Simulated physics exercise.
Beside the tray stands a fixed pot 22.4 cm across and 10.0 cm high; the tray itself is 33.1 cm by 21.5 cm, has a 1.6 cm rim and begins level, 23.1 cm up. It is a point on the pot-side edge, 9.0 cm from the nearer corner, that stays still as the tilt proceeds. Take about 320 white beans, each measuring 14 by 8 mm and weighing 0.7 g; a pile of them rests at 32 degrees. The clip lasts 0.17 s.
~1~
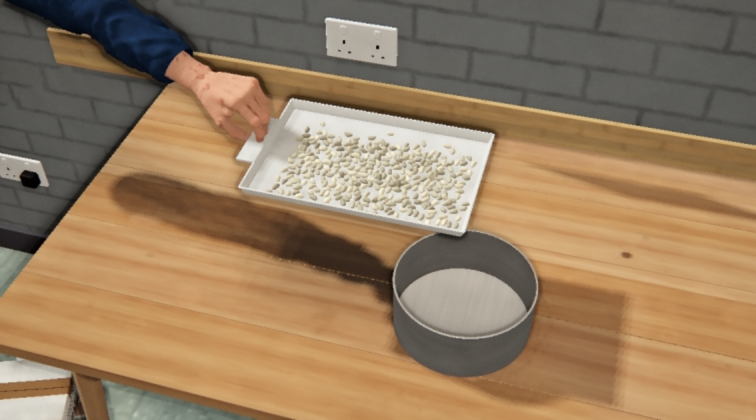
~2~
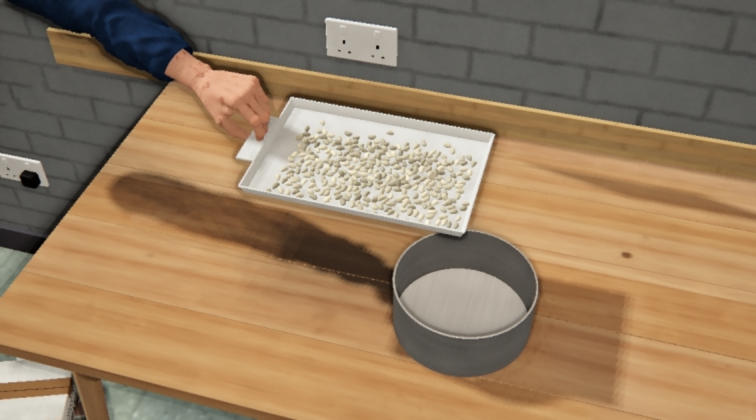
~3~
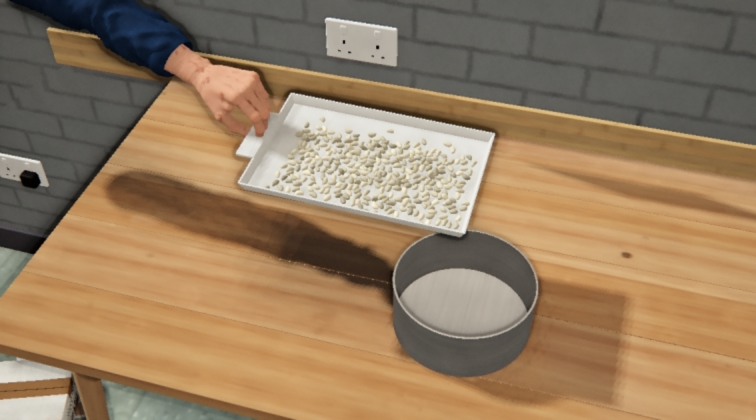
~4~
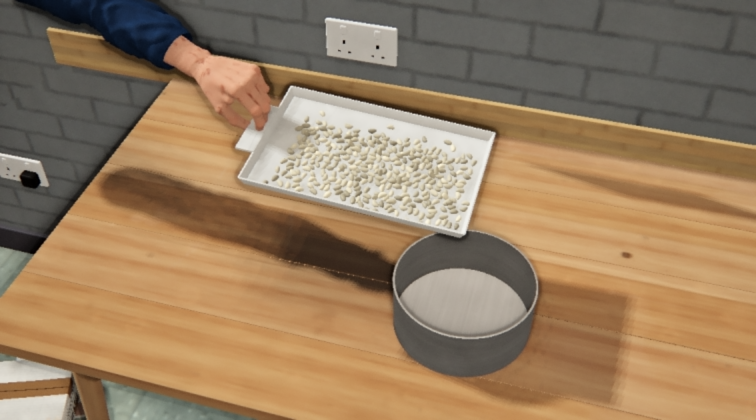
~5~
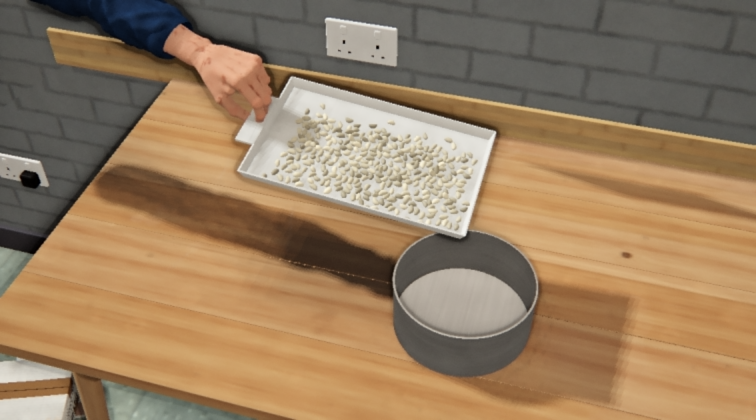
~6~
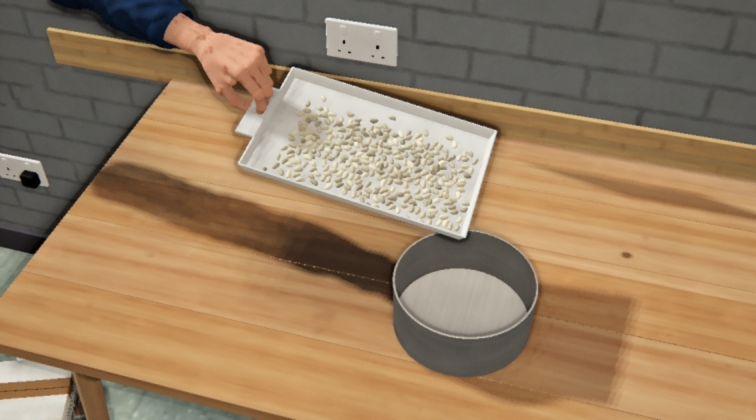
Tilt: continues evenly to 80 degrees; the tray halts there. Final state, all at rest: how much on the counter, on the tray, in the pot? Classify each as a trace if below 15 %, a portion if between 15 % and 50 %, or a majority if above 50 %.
Counter: A trace. Left on the tray: A trace. Pot: A majority.
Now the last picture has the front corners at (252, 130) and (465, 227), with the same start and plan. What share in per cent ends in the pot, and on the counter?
You'd end with pot at 35 and counter at 65.
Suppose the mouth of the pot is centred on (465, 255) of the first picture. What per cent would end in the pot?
Share in pot at that spot: Some 60 in a hundred.
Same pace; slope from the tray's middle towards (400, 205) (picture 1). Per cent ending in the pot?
That comes to around 95 per cent.
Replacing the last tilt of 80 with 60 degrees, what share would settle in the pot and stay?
80 percent.
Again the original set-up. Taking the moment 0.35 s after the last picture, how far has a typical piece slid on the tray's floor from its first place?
It has moved some 5 cm from its start.
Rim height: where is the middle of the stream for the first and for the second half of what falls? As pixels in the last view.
Near (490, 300) at first, near (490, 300) afterwards.
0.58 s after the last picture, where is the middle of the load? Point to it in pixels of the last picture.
Roughly pixel (468, 224).
Then, 0.35 s after the last picture, tilt 45 degrees; the tray holds 100 %, the pot 0 %.
Then, 0.58 s after the last picture, tilt 67 degrees; the tray holds 65 %, the pot 5 %.
Then, 0.92 s after the last picture, tilt 80 degrees; the tray holds 0 %, the pot 90 %.
In the end, counter 5 %, tray 0 %, pot 95 %.
